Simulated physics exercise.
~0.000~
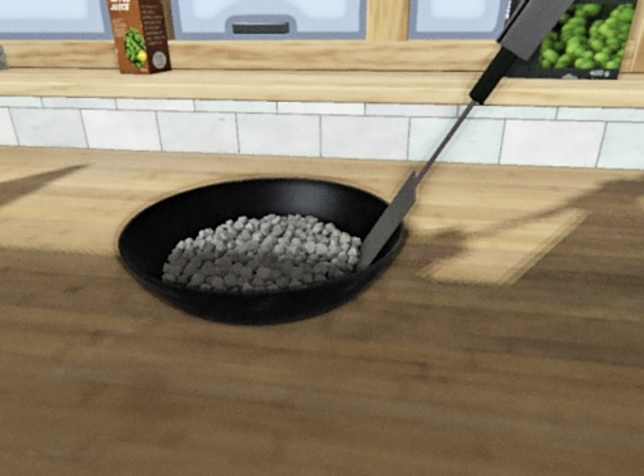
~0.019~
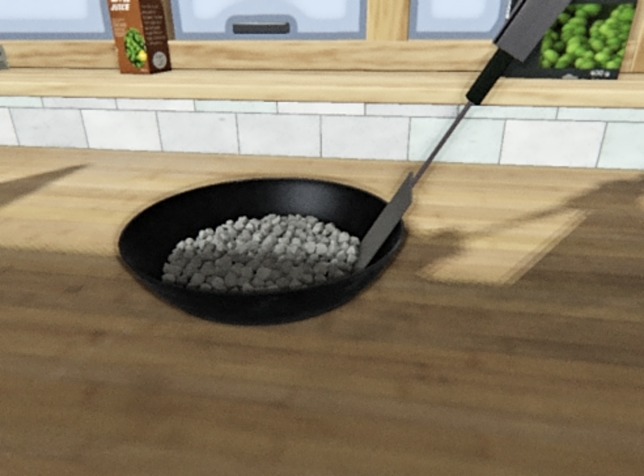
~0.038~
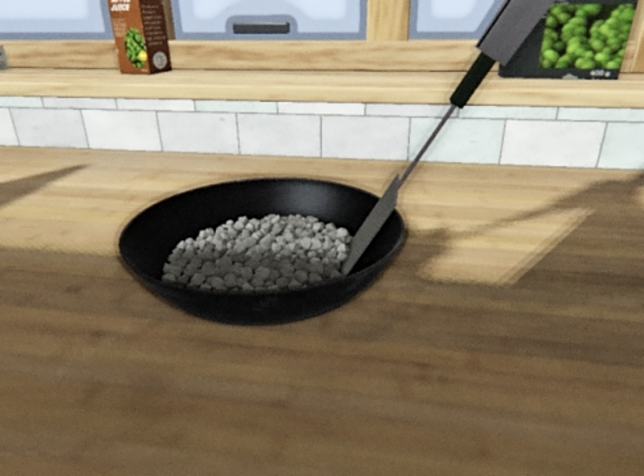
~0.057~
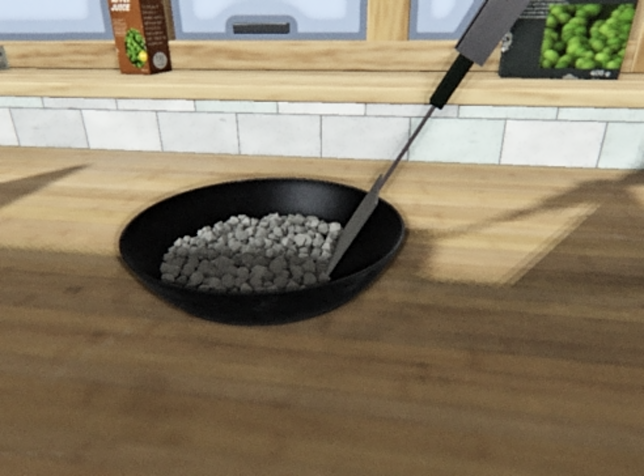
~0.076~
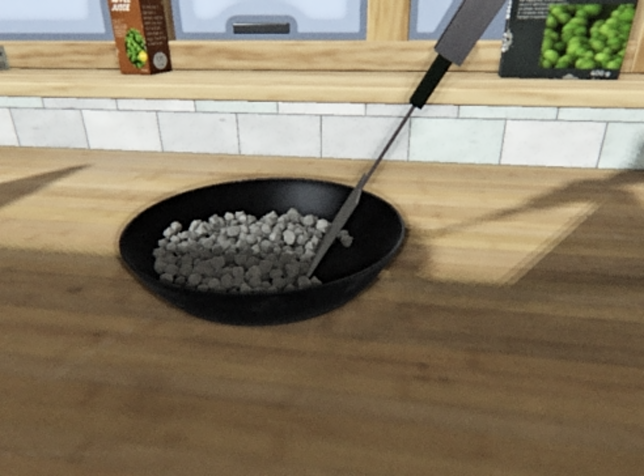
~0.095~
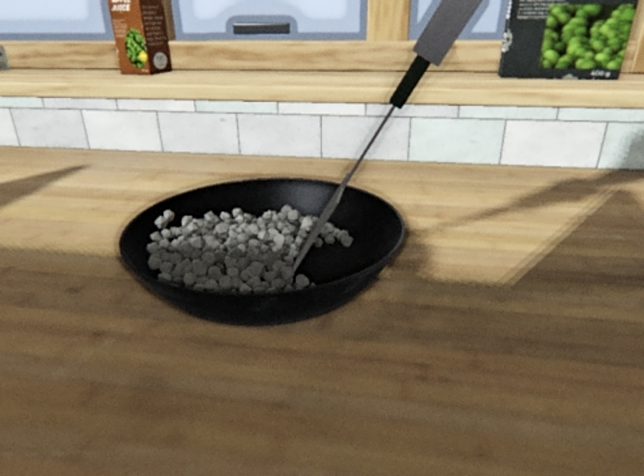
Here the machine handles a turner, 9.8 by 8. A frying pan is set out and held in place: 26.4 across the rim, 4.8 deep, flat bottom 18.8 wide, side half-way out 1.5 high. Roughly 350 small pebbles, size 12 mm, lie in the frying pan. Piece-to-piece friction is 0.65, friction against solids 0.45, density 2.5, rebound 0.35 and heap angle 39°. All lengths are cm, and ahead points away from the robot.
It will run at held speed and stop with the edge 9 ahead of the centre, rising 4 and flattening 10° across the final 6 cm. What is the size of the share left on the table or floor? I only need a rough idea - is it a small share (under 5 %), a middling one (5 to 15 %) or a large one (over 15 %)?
A large one, over 15 %.
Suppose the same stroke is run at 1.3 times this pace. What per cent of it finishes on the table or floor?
Something close to 25 per cent ends up on the table or floor.
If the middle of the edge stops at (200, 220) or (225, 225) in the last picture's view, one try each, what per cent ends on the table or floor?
Respectively some 10 and 0 percent end on the table or floor.
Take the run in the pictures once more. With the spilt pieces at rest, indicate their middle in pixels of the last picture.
(76, 251), roughly.
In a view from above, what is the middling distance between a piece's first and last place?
I'd put it at close to 7 centimetres.
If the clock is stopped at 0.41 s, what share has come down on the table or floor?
20 per cent.
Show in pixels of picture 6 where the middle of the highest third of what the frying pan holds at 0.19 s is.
I'd put it somewhere near (179, 225).
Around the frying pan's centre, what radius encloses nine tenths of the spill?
I'd estimate close to 30 centimetres.
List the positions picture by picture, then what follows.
Turner top edge at (415, 184), sloping 60°; upper third of the load around (271, 248), from x 170 to 355, top at y 220; 354 in the frying pan, in the first frame.
Turner top edge at (412, 185), sloping 60°; upper third of the load around (271, 248), from x 170 to 355, top at y 220, in the second frame.
Turner top edge at (398, 187), sloping 60°; upper third of the load around (276, 247), from x 170 to 350, top at y 220, in the third frame.
Turner top edge at (379, 187), sloping 60°; upper third of the load around (266, 243), from x 165 to 345, top at y 220, in the fourth frame.
Turner top edge at (361, 187), sloping 60°; upper third of the load around (255, 238), from x 160 to 345, top at y 215, in the fifth frame.
Turner top edge at (344, 186), sloping 60°; upper third of the load around (241, 237), from x 155 to 345, top at y 210; 354 in the frying pan, in the sixth frame.
By 0.14 s, sloping 60°, highest piece 6 above the table; 354 in the frying pan.
By 0.19 s, sloping 56°, highest piece 7 above the table; 353 in the frying pan, 1 on the blade or in flight.
By 0.41 s, sloping 50°, highest piece 10 above the table; 275 in the frying pan, 64 on the table or floor, 15 on the blade or in flight.
By 1.46 s, sloping 50°, highest piece 6 above the table; 273 in the frying pan, 81 on the table or floor.
Final count, 273 in the frying pan, 81 on the table or floor. That is 23 % on the table or floor.
